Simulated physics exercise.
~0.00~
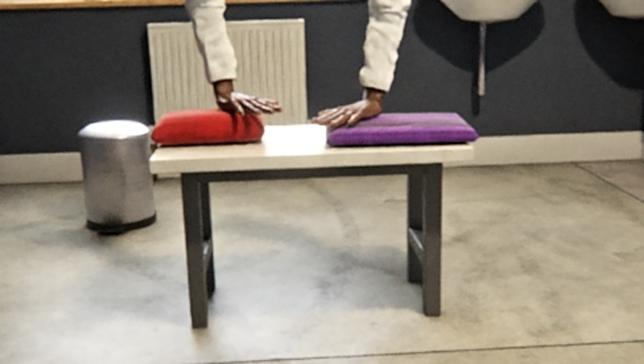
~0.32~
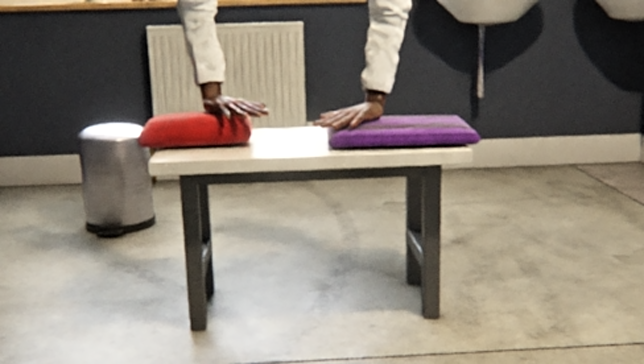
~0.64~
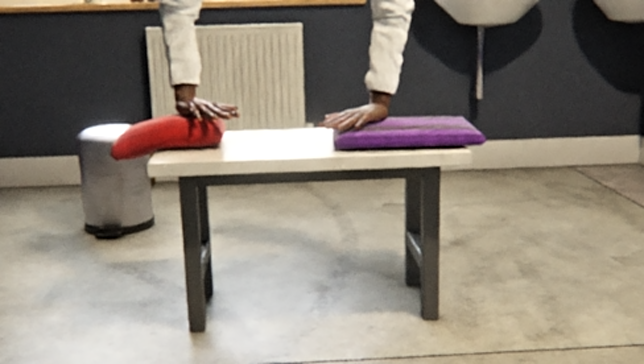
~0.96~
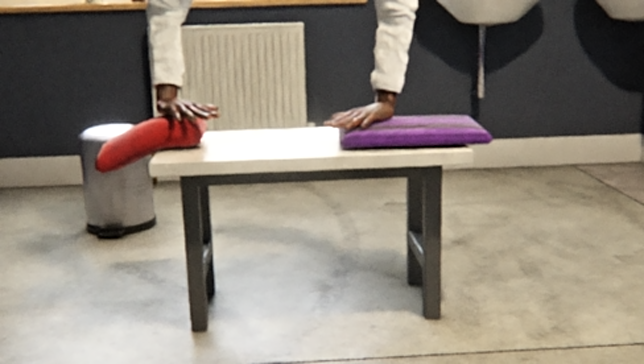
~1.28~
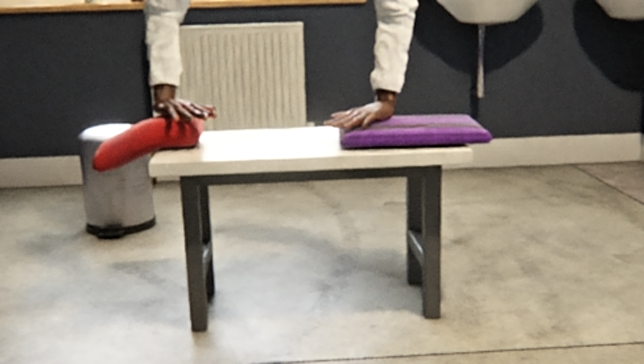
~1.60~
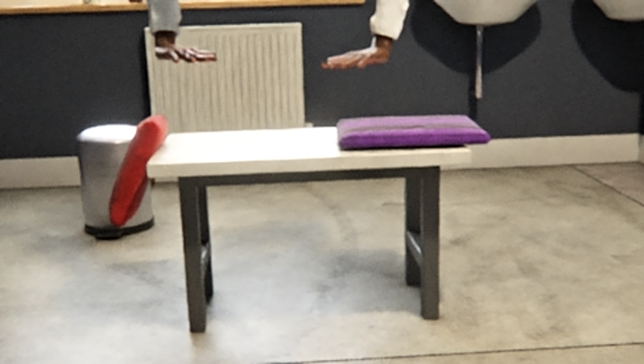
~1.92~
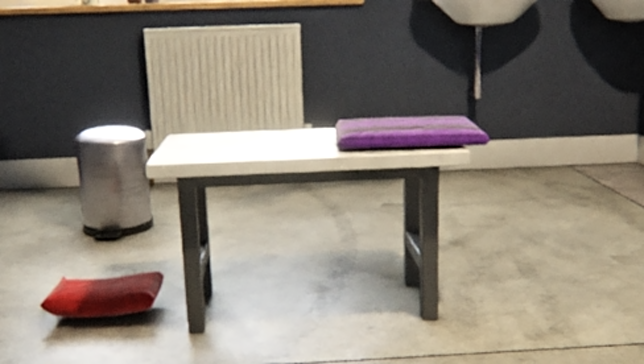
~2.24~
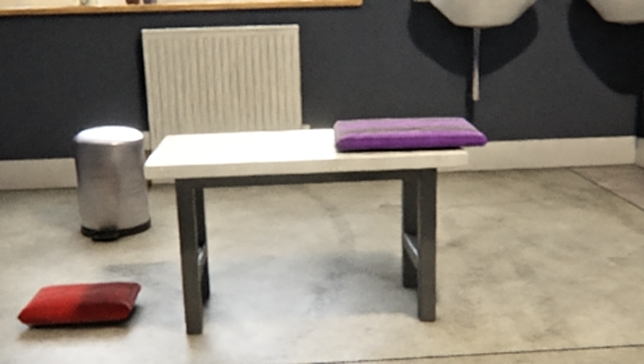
A red sack was pushed left by one hand until it hung over the table's end, while another hand nudged a purple pad slightly right; when both hands lifted, the sack tipped off onto the floor and the pad stayed on top.
